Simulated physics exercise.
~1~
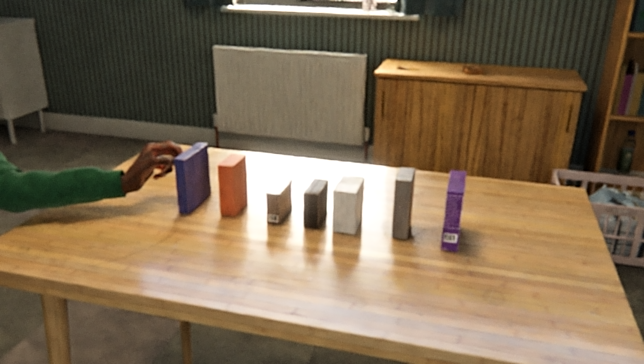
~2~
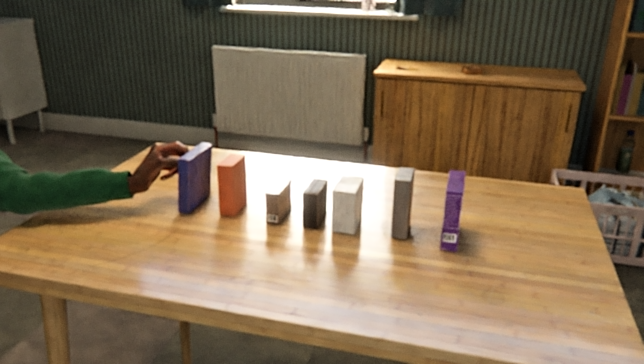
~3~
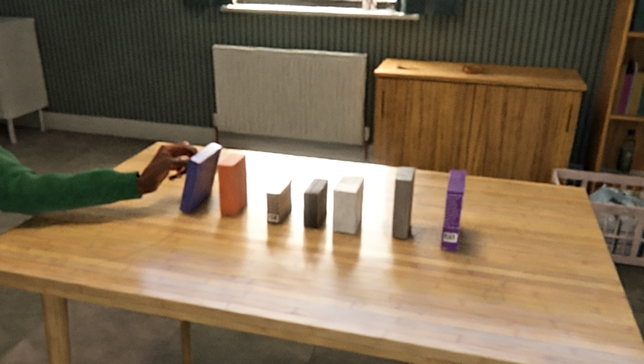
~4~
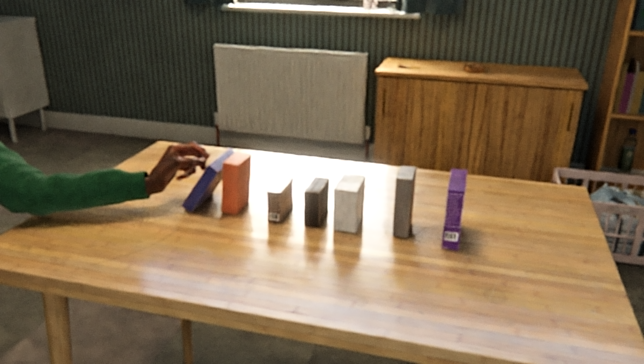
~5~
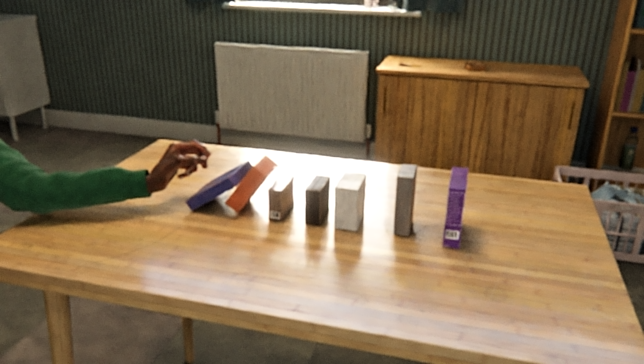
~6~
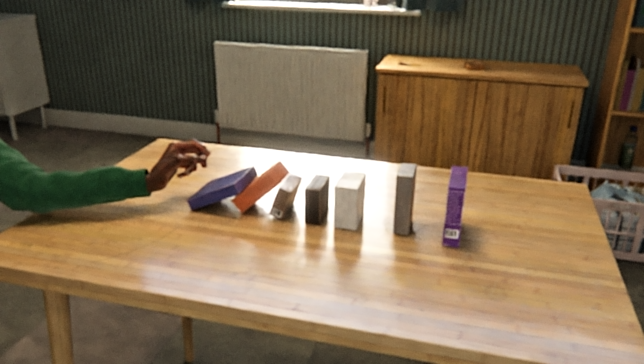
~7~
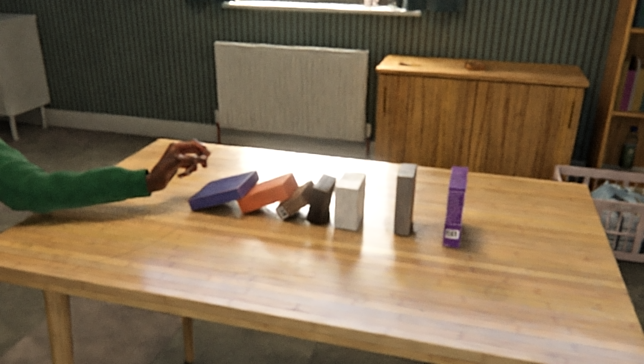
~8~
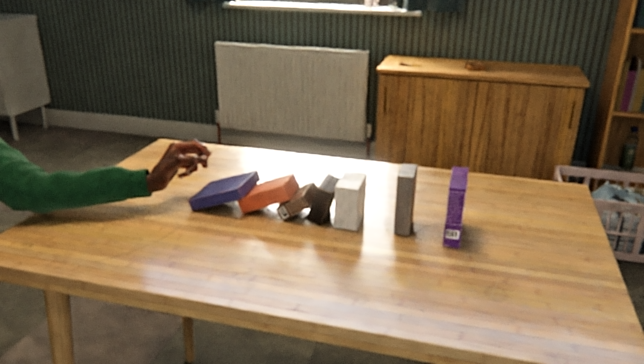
On a wooden table, a hand in a green sleeve tipped a blue block into an orange board, and the two toppled rightward onto a small brown packet, which knocked the black block askew against the white board, while the last three stayed standing.
